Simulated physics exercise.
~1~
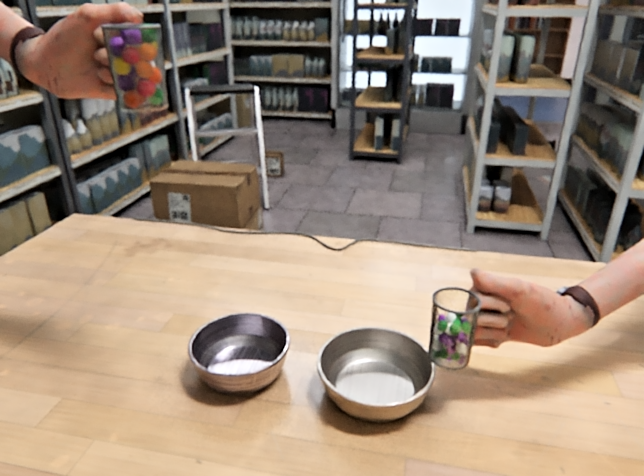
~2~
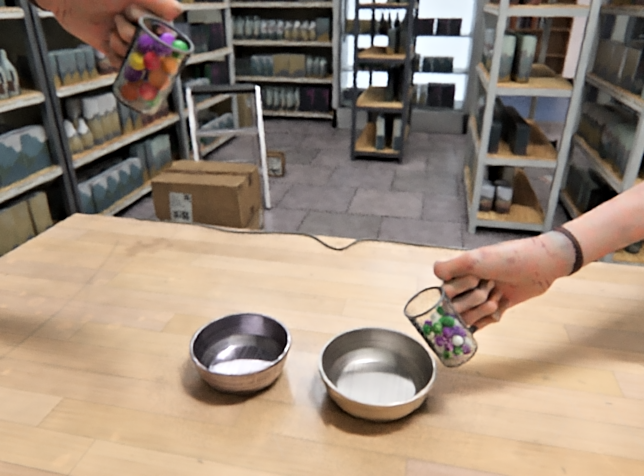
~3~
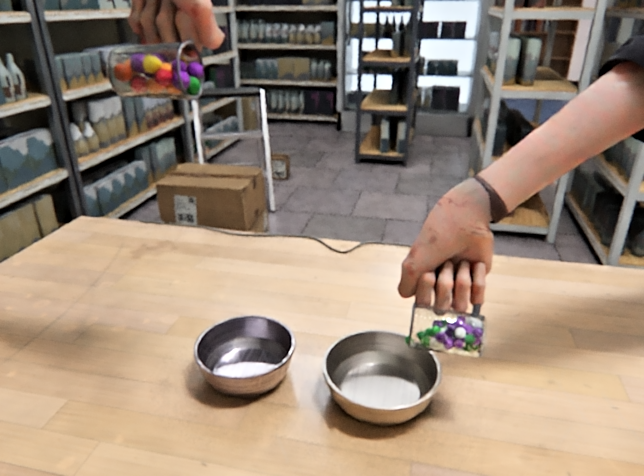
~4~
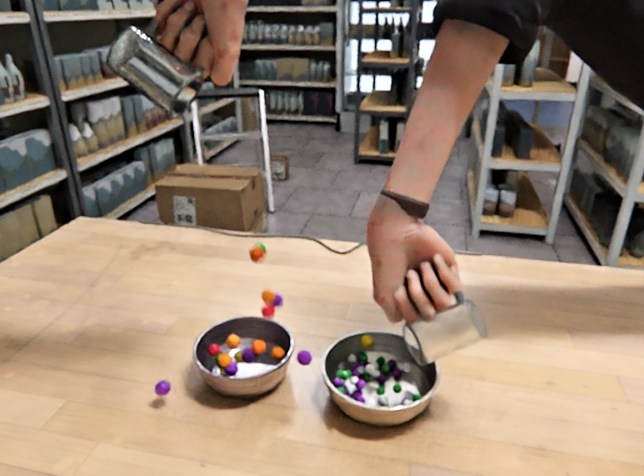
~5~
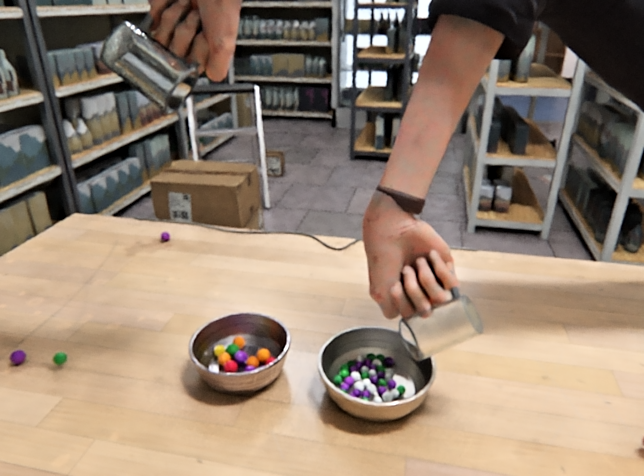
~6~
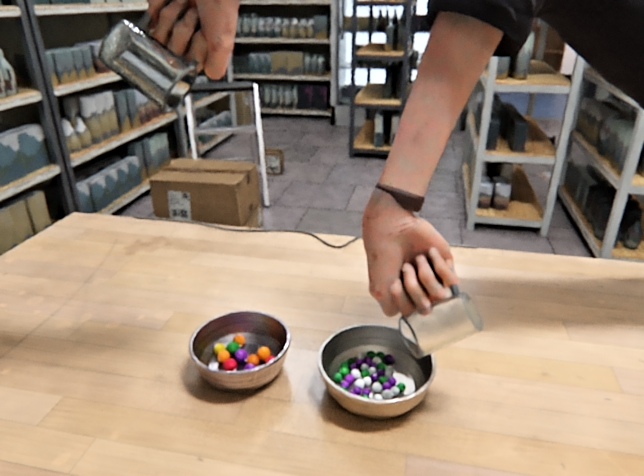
Two hands tip cups of colorful balls into metal bowls, and some left ones bounce away.
